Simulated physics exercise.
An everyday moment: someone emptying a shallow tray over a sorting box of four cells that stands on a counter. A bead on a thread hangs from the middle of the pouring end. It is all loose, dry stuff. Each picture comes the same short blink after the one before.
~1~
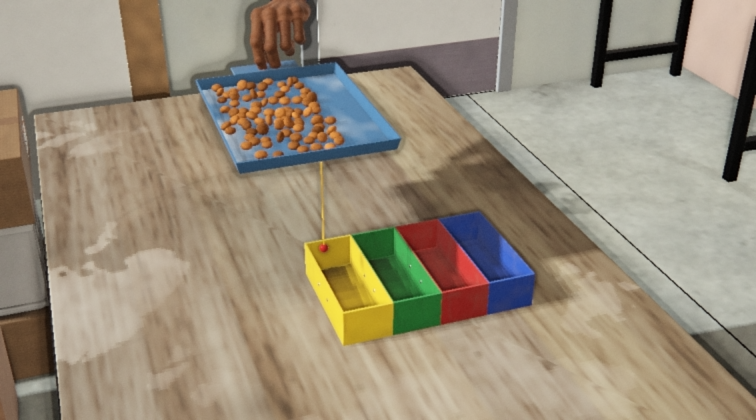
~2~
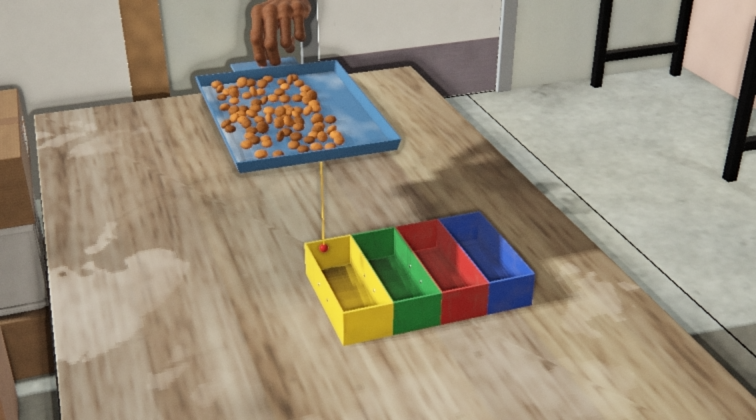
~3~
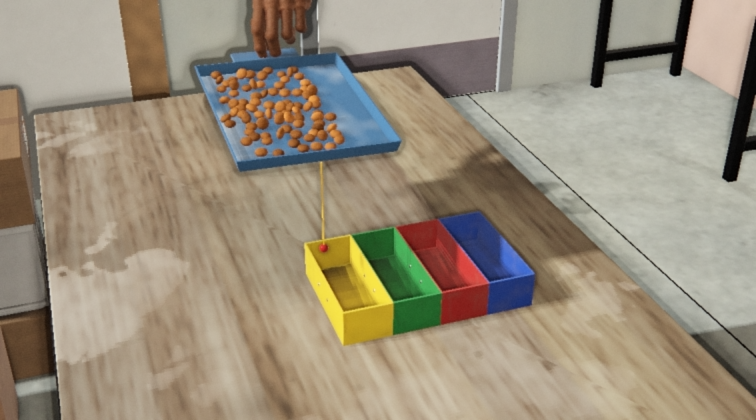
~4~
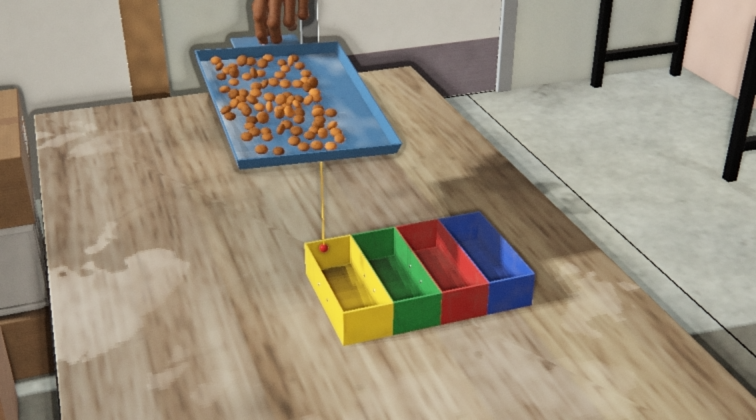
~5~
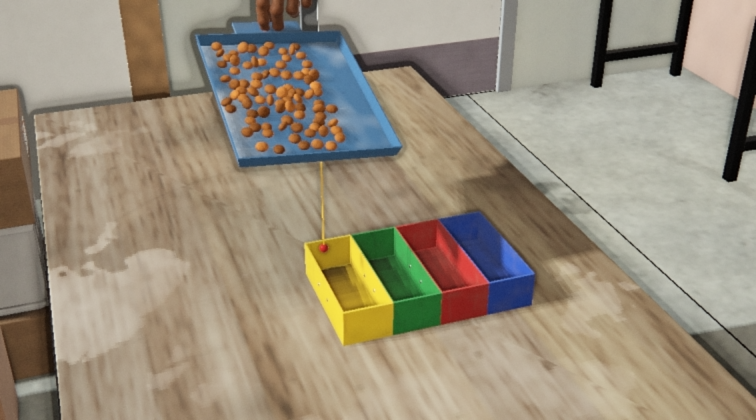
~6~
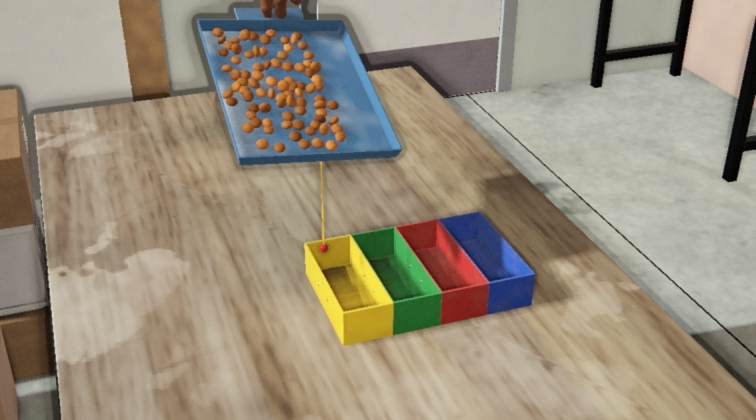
On a wooden counter, a hand gradually raising the back of a blue tray of brown kibble behind a four-coloured sorting box.
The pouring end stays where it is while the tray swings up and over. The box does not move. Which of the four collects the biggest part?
The green one ends fullest.
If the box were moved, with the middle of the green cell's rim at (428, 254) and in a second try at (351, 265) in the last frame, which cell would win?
At the first place the yellow one, at the second that red cell.
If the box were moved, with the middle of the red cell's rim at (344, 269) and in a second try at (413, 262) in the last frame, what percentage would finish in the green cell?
About 0 and 30 per cent.
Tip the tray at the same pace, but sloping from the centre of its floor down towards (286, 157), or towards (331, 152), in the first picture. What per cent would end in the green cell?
The first gives 0 %, the second 50 %.
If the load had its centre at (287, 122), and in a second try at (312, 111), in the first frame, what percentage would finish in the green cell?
About 60 and 60 per cent.
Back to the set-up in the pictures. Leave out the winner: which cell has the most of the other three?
It is the yellow one.
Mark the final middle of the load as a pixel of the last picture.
Close to (393, 293).
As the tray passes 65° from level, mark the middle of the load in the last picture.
Roughly at (358, 145).
Just after the last frame, tray tipped steeply; the larger part on the tray; about a tenth falling or outside the box.
A moment on, tray tipped past a quarter turn; about a tenth on the tray; roughly half in the green cell; about a tenth in the yellow cell; about a tenth in the red cell; about a tenth falling or outside the box.
Further on, tray tipped past a quarter turn; roughly two thirds in the green cell; roughly a quarter in the yellow cell; about a tenth in the red cell; just a few falling or outside the box.
When it is over, tray tipped past a quarter turn; roughly two thirds in the green cell; roughly a quarter in the yellow cell; about a tenth in the red cell; not one in the blue cell; just a few outside the box.
